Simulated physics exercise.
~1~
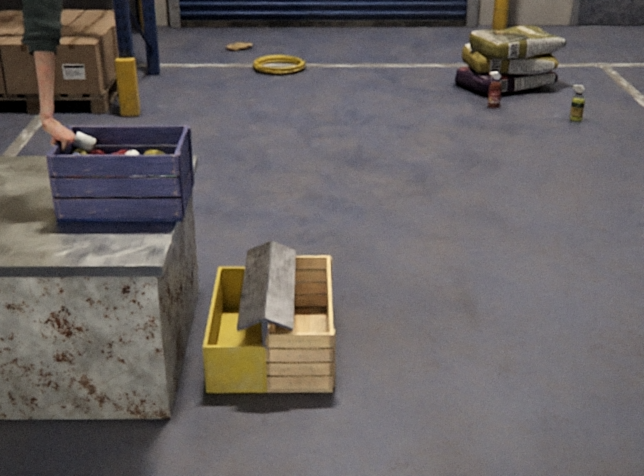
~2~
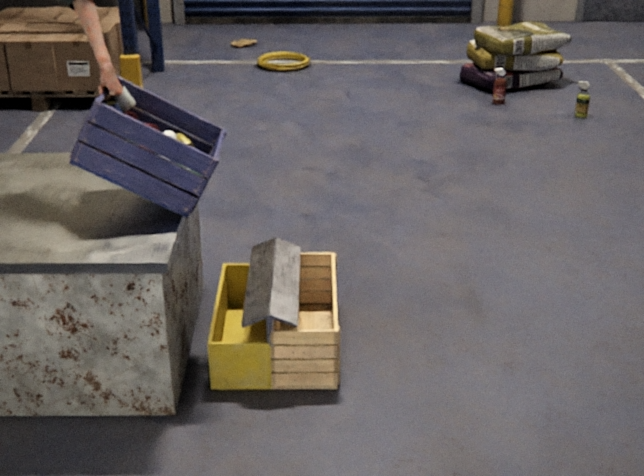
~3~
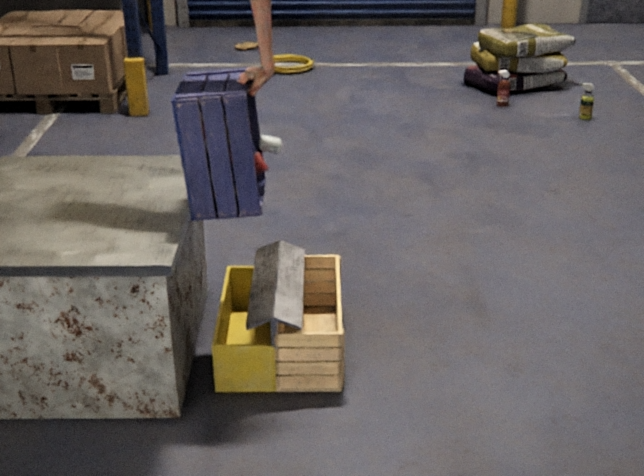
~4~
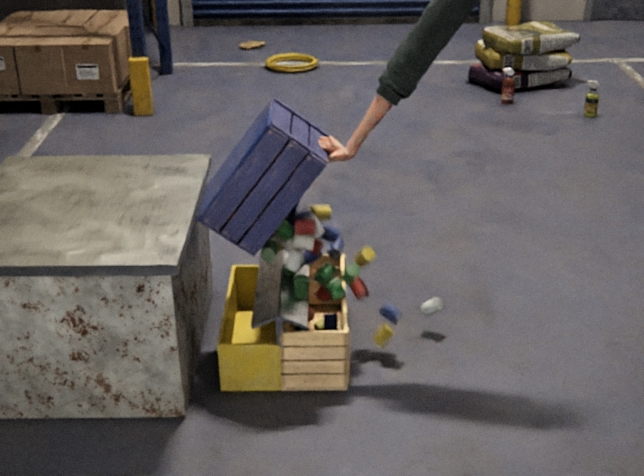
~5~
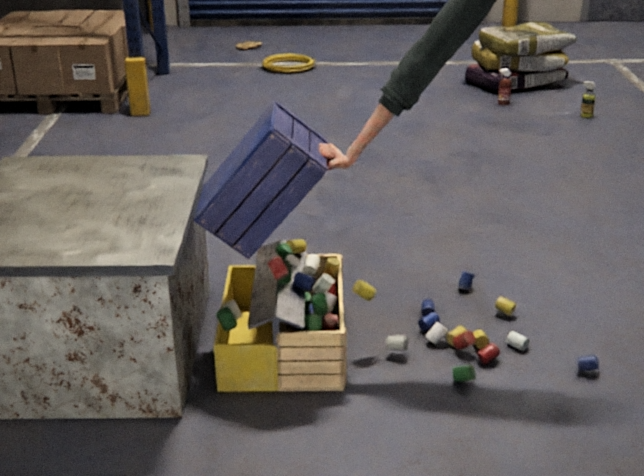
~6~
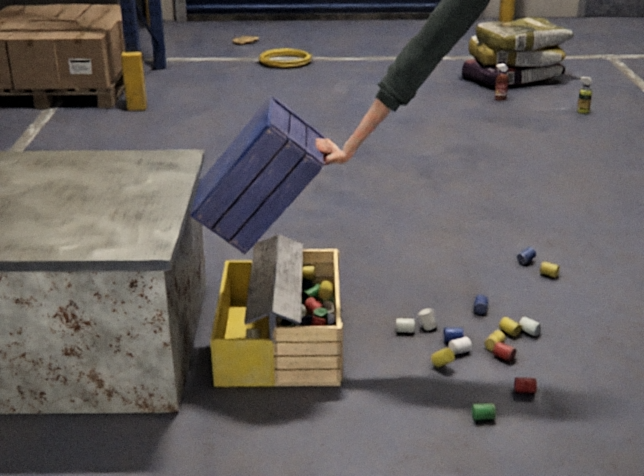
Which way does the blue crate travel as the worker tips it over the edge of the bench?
The blue crate moves to the right, off the bench and over the boxes on the floor.
